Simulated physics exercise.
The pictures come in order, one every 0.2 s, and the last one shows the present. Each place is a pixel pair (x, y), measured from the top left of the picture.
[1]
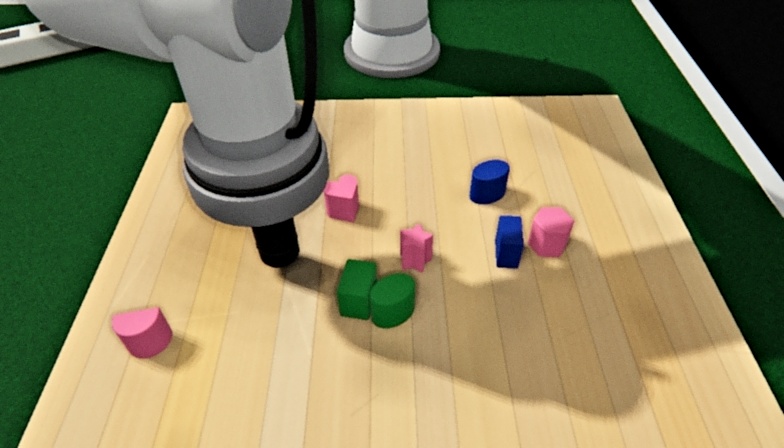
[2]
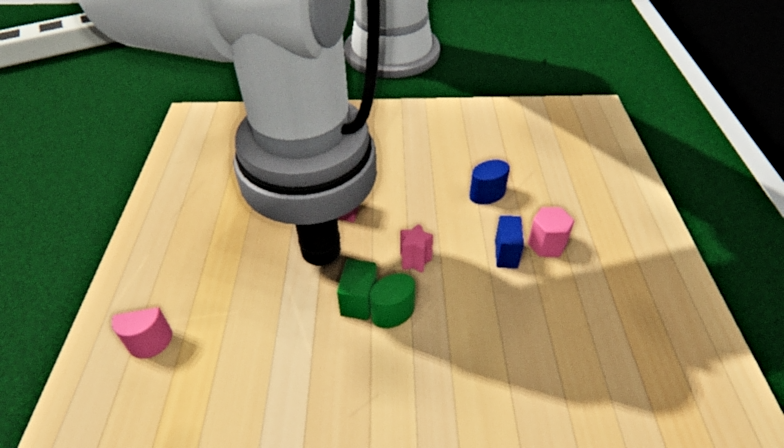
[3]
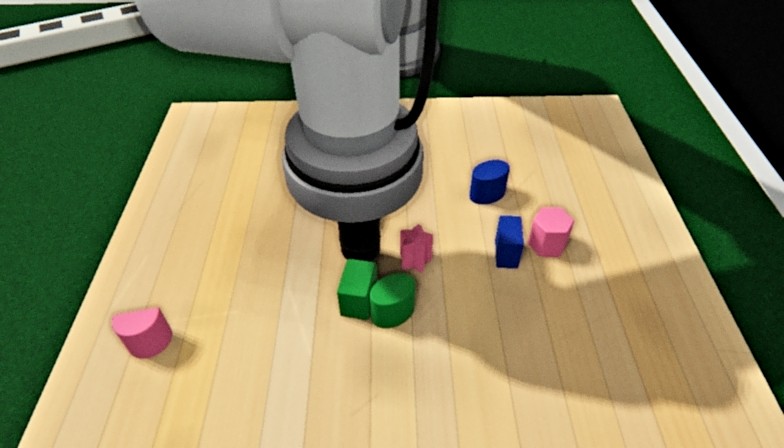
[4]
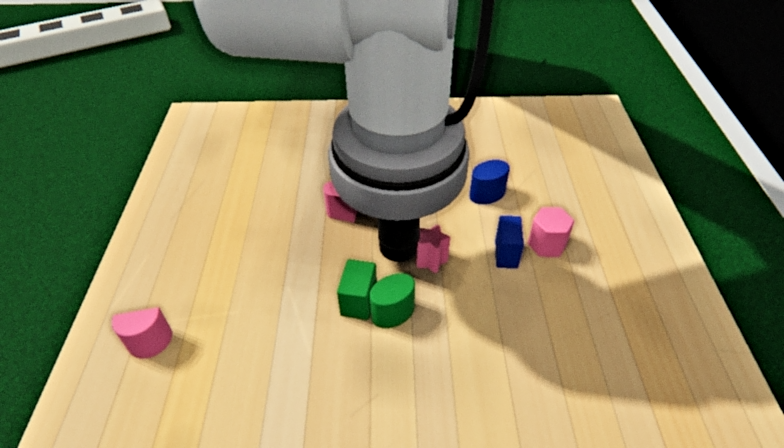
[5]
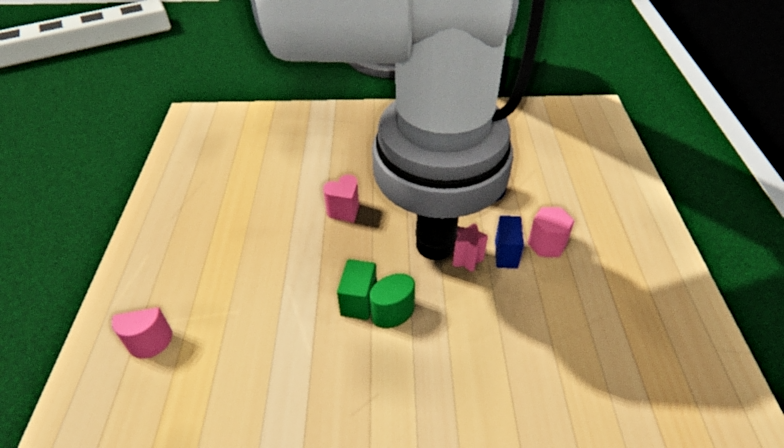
A large grey robot arm with a black-tipped bar hangs over a pale wooden board on a green surface, seen from above at a fixed angle. Two green blocks sit near the middle, a pink block at lower left, another above the green pair, a pink star beside them, and two blue blocks and a pink one to the right. The arm sweeps rightward, passing behind the green blocks, then pushes the star right towards the blue oblong.
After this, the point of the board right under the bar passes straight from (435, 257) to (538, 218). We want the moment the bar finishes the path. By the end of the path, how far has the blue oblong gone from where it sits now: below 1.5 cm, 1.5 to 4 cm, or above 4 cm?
Between 1.5 and 4 cm.
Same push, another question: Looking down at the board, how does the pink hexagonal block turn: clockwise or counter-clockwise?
The answer is clockwise.
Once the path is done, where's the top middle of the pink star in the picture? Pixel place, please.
The point I'd pick in the picture is (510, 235).
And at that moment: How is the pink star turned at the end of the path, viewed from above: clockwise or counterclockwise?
Clockwise rotation.
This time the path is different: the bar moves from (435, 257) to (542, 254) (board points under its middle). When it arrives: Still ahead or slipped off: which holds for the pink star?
Most likely the pink star stays ahead.
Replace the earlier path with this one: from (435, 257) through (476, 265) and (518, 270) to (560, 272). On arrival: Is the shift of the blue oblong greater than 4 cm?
That would be a yes.
On the path given first. One third of the way, bar at (473, 233); pink star at (504, 233), turned 35° clockwise; blue oblong at (531, 230), turned 15° anticlockwise.
Two thirds of the way, bar at (508, 219); pink star at (510, 235), turned 65° clockwise; blue oblong at (537, 231), turned 30° anticlockwise; pink hexagonal block at (559, 218).
At the end, bar at (541, 207); pink star at (510, 235), turned 65° clockwise; blue oval unmoved; blue oblong at (537, 231), turned 30° anticlockwise; pink hexagonal block at (565, 218), turned 25° clockwise.
